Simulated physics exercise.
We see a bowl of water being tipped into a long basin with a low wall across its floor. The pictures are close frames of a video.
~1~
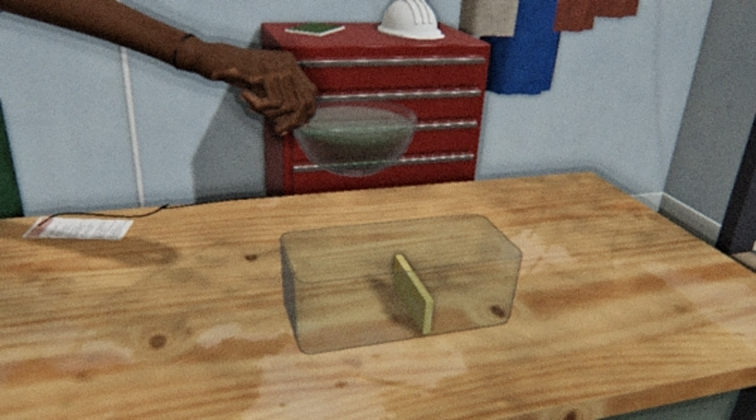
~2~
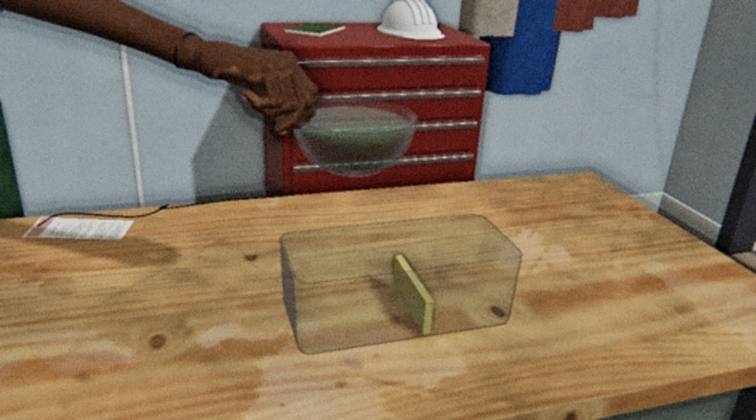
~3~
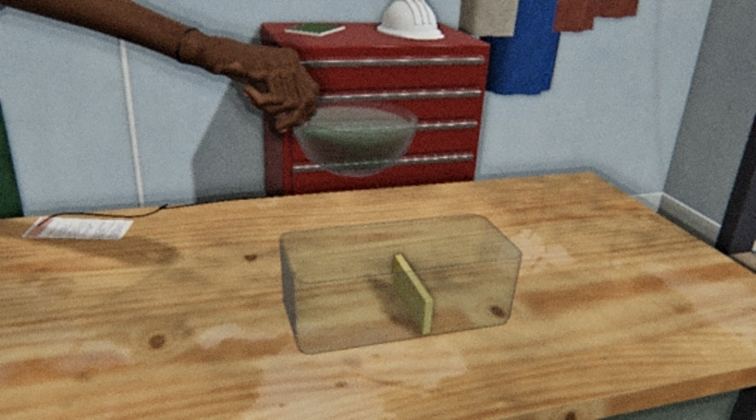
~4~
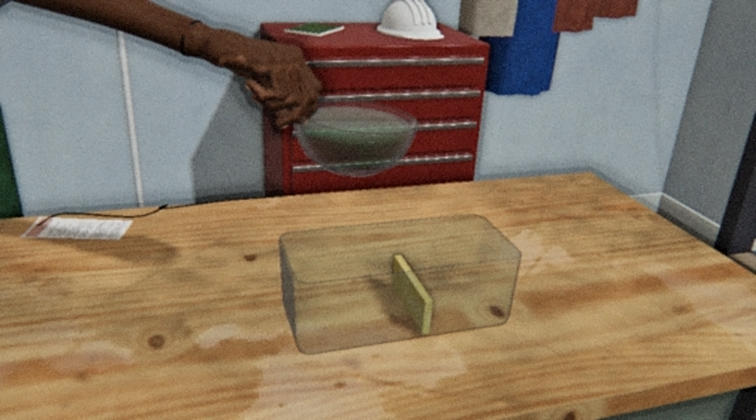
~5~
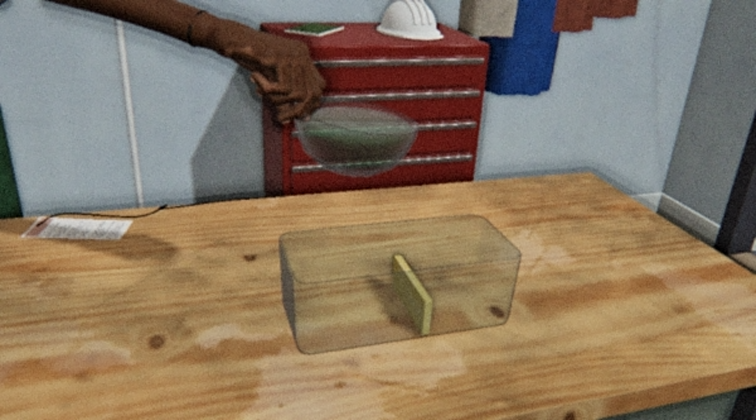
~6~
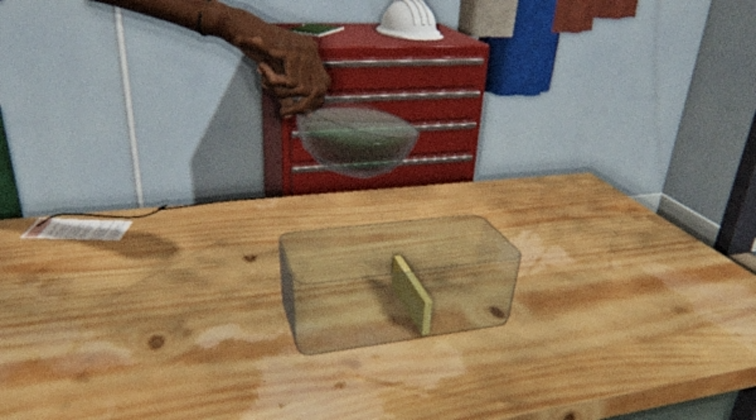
In a workshop with pale blue walls, a wooden workbench is seen from slightly above, with a red drawer cabinet topped by a white hard hat behind it. A clear bowl of greenish liquid is near a hand at upper left, above a long transparent basin with a low yellowish wall inside. The hand slowly tilts the bowl slightly rightward, while the camera stays nearly still.
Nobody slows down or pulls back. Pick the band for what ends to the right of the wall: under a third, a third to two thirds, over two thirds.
It comes to over two thirds.
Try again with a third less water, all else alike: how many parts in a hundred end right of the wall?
Close to 75 per cent.
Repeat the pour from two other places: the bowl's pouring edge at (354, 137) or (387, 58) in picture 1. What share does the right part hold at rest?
First some 5, then 70 per cent.
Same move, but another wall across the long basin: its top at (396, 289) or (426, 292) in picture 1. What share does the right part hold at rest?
Near 85 % and 55 %.
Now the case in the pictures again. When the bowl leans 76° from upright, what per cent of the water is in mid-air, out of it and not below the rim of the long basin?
Some 45 per cent.
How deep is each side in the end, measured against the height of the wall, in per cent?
Some 10 per cent left and 60 right.
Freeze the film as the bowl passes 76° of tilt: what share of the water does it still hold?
Roughly 25 in a hundred.
A moment on, the tilt is 76° and 26 per cent is still to pour, 0 is left of the wall and 29 right of it.
Next, the tilt is 113° and 0 per cent is still to pour, 15 is left of the wall and 82 right of it.
Then the tilt is 119° and 0 per cent is still to pour, 17 is left of the wall and 82 right of it.
Later the tilt is 119° and 0 per cent is still to pour, 17 is left of the wall and 82 right of it.
Finally, 17 per cent lies left of the wall, 82 right of it and 1 outside.
